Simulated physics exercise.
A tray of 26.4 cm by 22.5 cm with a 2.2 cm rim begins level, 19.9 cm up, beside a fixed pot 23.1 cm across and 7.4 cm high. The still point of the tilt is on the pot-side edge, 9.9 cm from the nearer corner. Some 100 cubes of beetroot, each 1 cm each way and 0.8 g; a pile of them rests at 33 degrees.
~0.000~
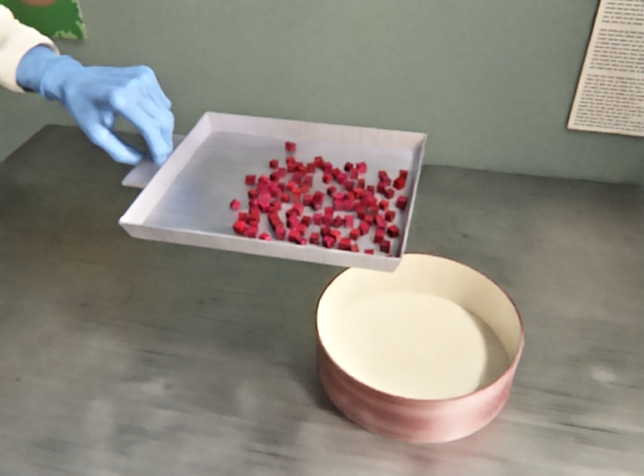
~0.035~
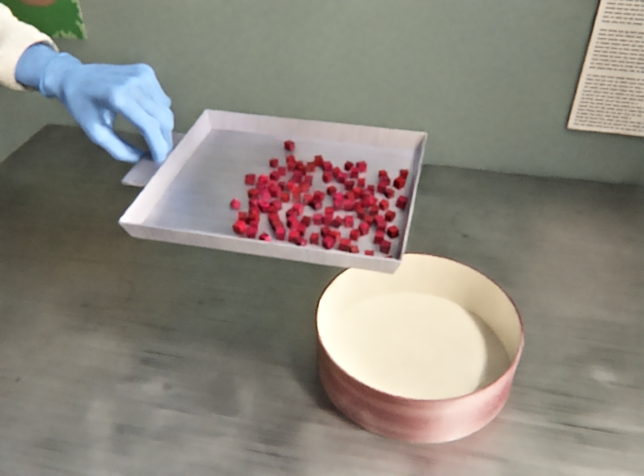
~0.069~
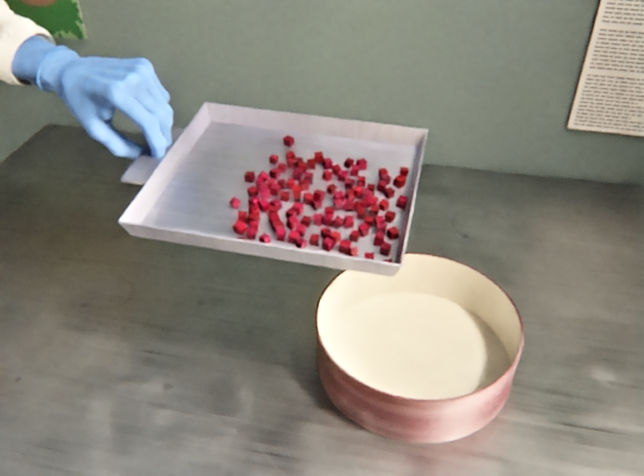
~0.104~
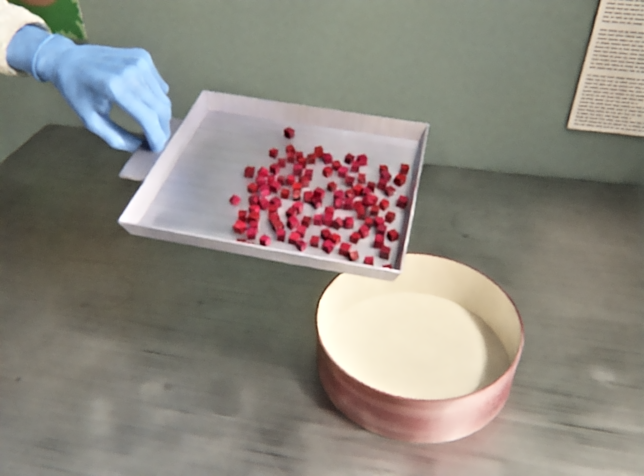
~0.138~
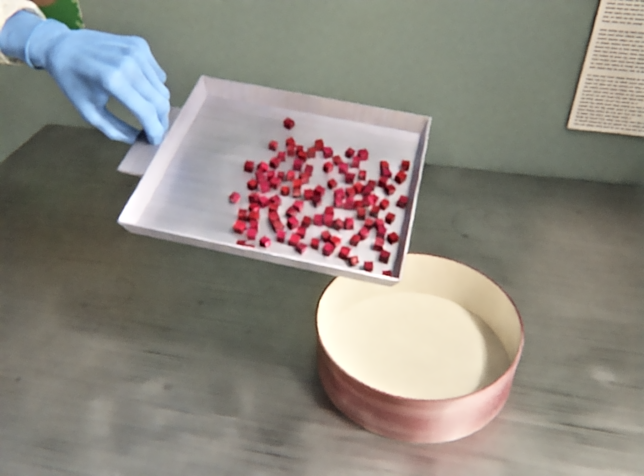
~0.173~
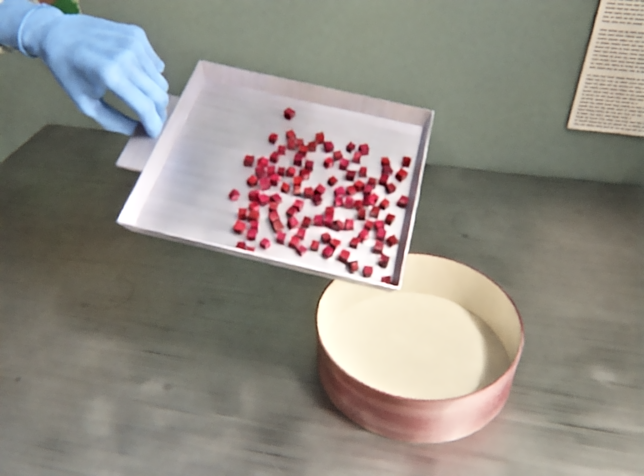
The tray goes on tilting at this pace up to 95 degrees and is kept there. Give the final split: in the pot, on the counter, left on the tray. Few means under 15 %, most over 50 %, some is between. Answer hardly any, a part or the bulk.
Pot: The bulk, counter: A part, tray: Hardly any.
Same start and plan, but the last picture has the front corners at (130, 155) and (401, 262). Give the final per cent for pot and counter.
Pot 90, counter 10.
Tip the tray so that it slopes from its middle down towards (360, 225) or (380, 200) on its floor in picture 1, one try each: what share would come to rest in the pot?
About 95 and 85 per cent.
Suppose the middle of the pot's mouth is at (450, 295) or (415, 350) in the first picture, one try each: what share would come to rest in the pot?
Some 30 and 90 per cent.
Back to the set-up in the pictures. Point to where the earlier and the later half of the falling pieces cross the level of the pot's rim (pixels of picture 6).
First near (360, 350), later near (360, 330).
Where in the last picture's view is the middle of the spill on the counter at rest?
Around (295, 440).
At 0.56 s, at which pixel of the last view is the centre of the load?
At about (342, 274).
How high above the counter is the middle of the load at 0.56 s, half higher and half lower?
Some 16 cm.
After 0.40 s, tilt 57 degrees; the tray holds 100 %, the pot 0 %.
After 0.56 s, tilt 84 degrees; the tray holds 95 %, the pot 0 %.
Then, at 0.84 s, tilt 95 degrees; the tray holds 5 %, the pot 65 %.
By 1.9 s all is still; pot 75 %, counter 25 %, tray 0 %.
